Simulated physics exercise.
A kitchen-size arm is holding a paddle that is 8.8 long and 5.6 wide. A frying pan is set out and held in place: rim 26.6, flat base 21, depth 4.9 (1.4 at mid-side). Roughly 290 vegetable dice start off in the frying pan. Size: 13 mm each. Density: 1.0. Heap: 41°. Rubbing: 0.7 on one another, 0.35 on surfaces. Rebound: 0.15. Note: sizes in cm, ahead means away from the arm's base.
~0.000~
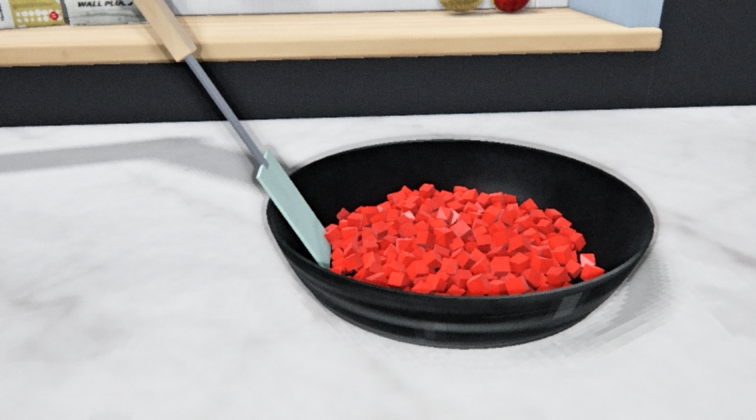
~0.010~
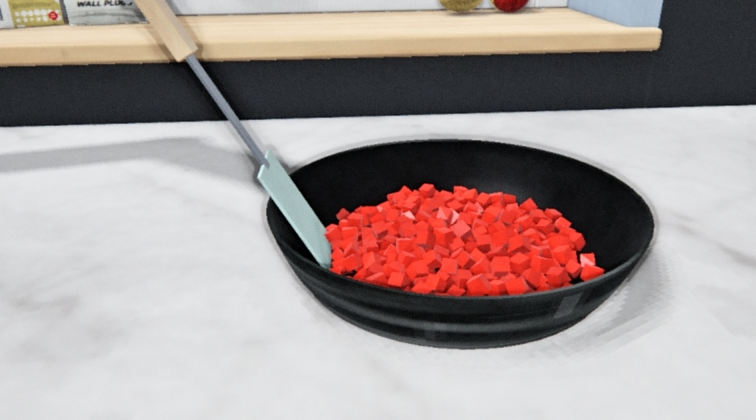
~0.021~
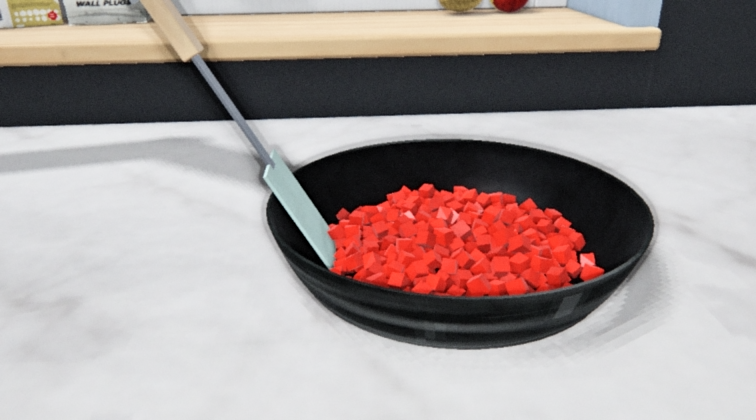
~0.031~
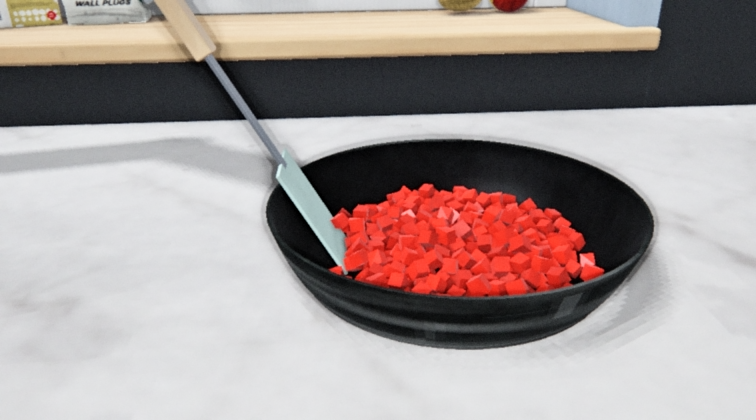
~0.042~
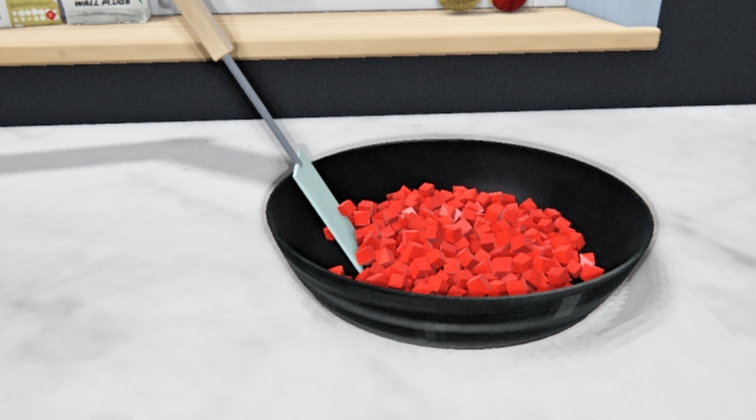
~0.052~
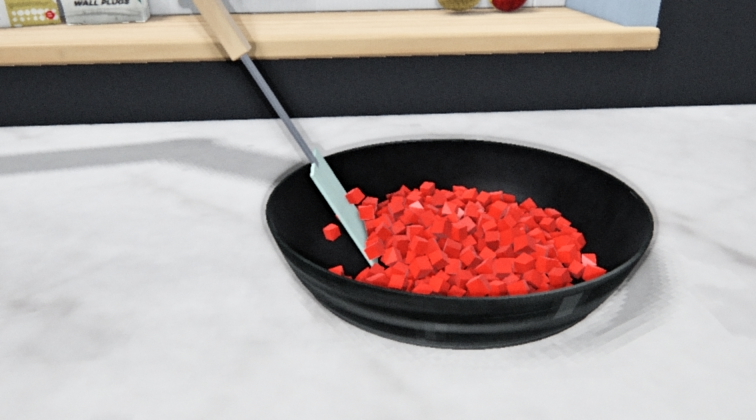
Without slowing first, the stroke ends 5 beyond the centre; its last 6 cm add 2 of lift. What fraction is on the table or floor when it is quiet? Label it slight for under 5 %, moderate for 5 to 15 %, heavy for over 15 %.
Label: Slight.
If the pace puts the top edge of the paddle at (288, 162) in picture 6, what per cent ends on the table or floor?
My guess is around 0 percent.
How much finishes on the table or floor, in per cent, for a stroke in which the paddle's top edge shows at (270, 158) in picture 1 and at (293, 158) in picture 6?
Around 0 per cent finishes there.
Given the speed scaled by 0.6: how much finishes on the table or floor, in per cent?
Estimate: Approx. 0 %.
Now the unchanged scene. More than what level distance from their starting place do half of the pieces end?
Level distance of around 3 cm.
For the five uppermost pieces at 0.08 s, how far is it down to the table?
Somewhere around 5 centimetres high.
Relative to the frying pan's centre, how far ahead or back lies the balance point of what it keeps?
Ahead, by around 4.5 cm.
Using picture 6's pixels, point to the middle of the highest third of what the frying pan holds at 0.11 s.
The middle sits at approx. (485, 223).
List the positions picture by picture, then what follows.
The paddle top edge at (263, 162), sloping 61°; upper third of the load around (450, 230), from x 335 to 590, top at y 190; 286 in the frying pan, in the first picture.
The paddle top edge at (264, 162), sloping 61°; upper third of the load around (450, 230), from x 335 to 590, top at y 190, in the second picture.
The paddle top edge at (269, 162), sloping 61°; upper third of the load around (447, 230), from x 335 to 590, top at y 190, in the third picture.
The paddle top edge at (281, 162), sloping 61°; upper third of the load around (446, 230), from x 330 to 590, top at y 190, in the fourth picture.
The paddle top edge at (297, 161), sloping 61°; upper third of the load around (440, 229), from x 330 to 590, top at y 190, in the fifth picture.
The paddle top edge at (314, 161), sloping 61°; upper third of the load around (442, 226), from x 330 to 595, top at y 190; 286 in the frying pan, in the sixth picture.
After 0.08 s, sloping 61°, highest piece 7 above the table; 286 in the frying pan.
After 0.11 s, sloping 61°, highest piece 8 above the table; 286 in the frying pan.
After 0.33 s, sloping 61°, highest piece 6 above the table; 280 in the frying pan, 4 on the table or floor, 2 on the blade or in flight.
After 1.38 s, sloping 61°, highest piece 6 above the table; 280 in the frying pan, 6 on the table or floor.
In the end, 280 in the frying pan, 6 on the table or floor. That is 2 % on the table or floor.
